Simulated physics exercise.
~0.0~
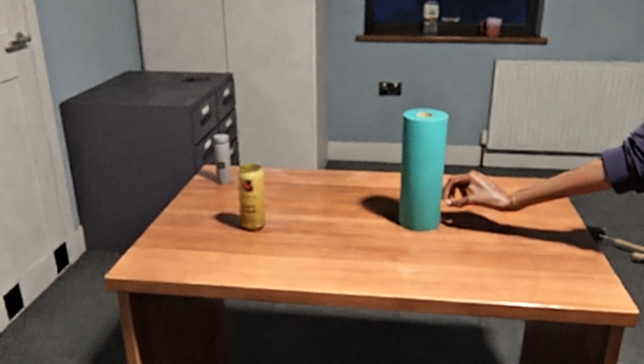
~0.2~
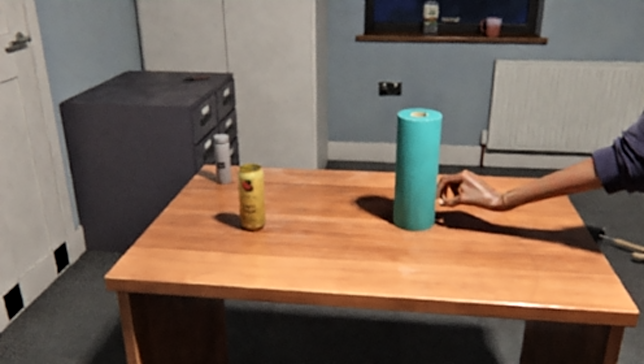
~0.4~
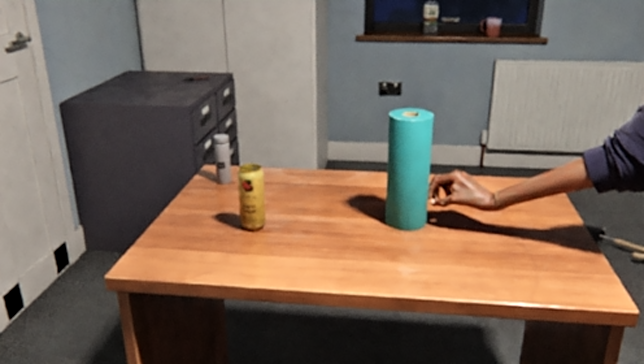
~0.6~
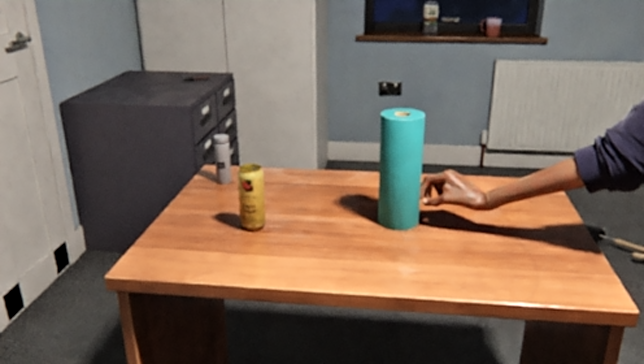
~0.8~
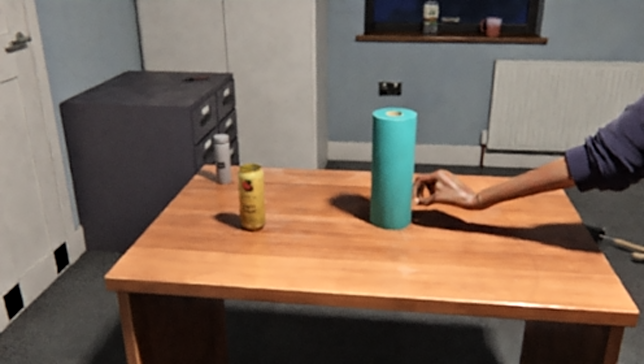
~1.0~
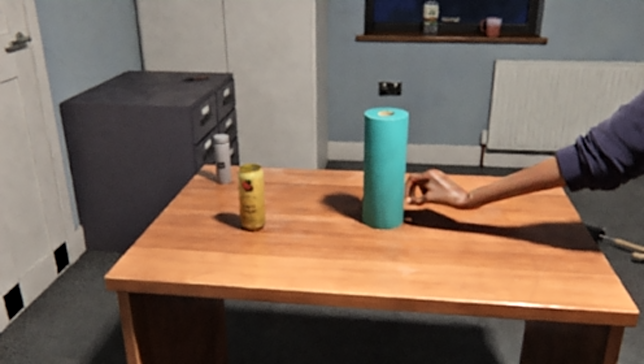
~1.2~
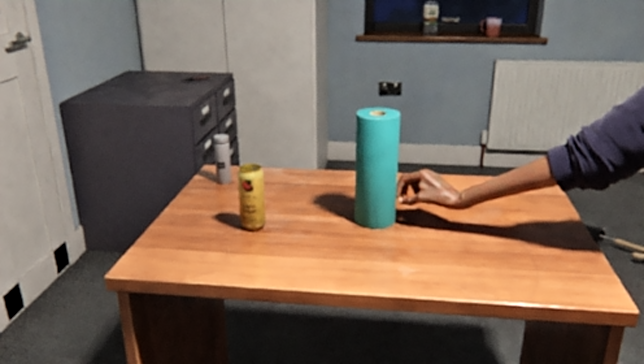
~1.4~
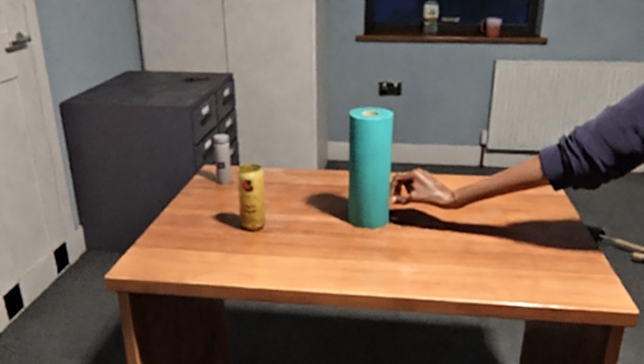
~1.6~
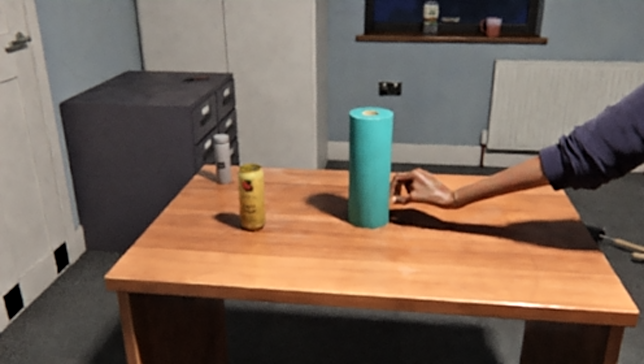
A turquoise roll slides left across the table, pushed by a hand, and stops still upright.
